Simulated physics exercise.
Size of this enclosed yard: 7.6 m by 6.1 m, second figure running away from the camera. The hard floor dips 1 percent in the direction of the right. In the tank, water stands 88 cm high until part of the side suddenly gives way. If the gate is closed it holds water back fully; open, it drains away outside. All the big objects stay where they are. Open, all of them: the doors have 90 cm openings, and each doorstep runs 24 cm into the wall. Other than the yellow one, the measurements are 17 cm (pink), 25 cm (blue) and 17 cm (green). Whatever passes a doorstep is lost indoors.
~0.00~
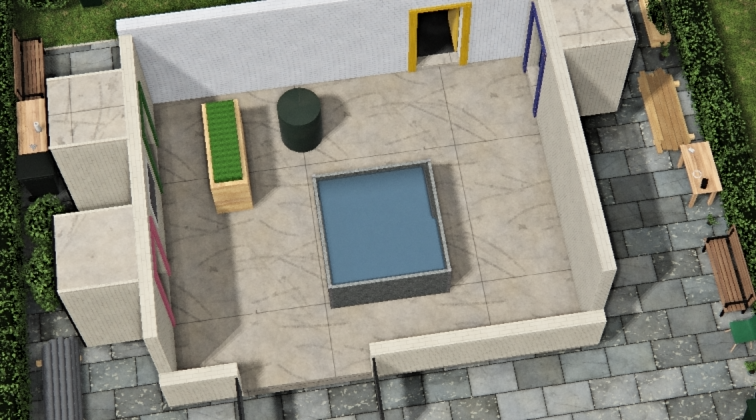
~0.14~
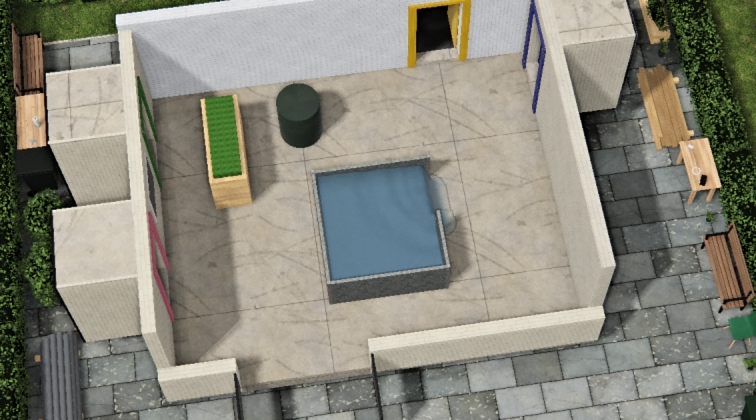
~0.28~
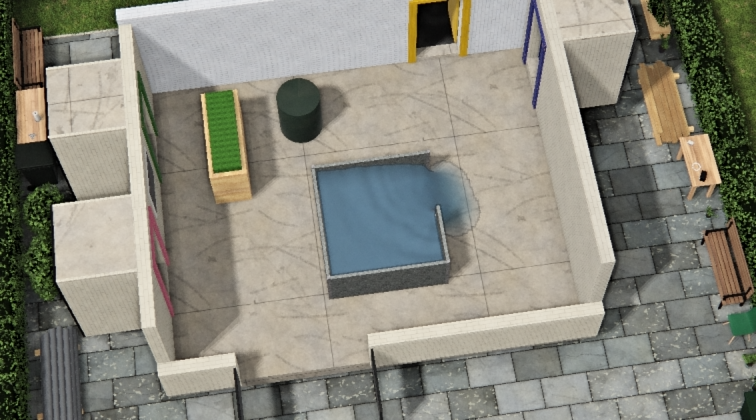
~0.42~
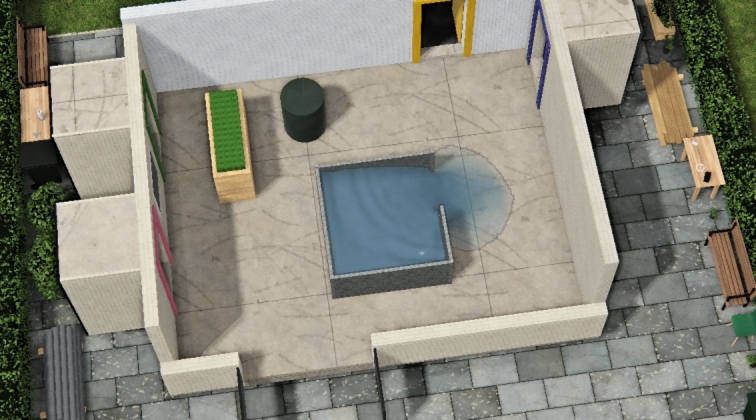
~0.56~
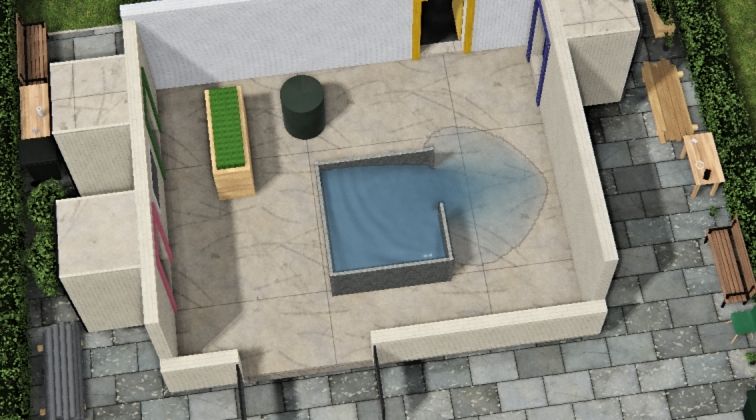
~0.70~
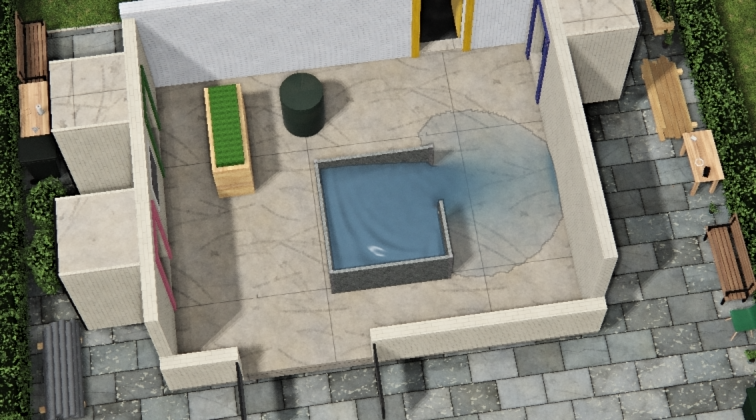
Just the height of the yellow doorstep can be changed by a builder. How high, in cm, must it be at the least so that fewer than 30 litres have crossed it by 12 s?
At least roughly 12.5 cm high.
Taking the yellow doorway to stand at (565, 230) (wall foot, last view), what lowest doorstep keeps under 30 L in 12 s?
Minimum: Close to 27 cm.
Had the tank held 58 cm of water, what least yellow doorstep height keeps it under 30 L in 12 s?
About 7.5 cm.
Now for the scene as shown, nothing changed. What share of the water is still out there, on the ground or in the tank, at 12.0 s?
Share still there: Approx. 88 percent.
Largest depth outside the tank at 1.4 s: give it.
Around 50 centimetres.
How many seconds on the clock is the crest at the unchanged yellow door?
It peaks around 3.4 s.
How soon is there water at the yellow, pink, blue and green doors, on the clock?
Yellow at 2.0 s, pink at 5.5 s, blue at 1.2 s and green at 5.0 s.
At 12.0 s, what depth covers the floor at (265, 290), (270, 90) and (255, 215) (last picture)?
Depths in order: 6 / 7 / 9 cm.
After 1.4 s water covers 25 % of the floor, deepest (50 cm) near (543, 173); it has not reached the yellow door.
After 3.0 s water covers 40 % of the floor, deepest (42 cm) near (527, 56); 16 cm at the yellow door, 3 litres in over its 10 cm doorstep.
After 12.0 s water covers 100 % of the floor, deepest (13 cm) near (527, 56); 9 cm at the yellow door, 66 litres in over its 10 cm doorstep.
At the yellow door as built, the water arrived by 2.1 s and peaked near 17 cm at 3.4 s.
With a doorstep of 10.5 cm, 58 litres would have come in within the 12 s; with 14 cm, 19 litres. So under 30 litres takes about 12.5 cm.
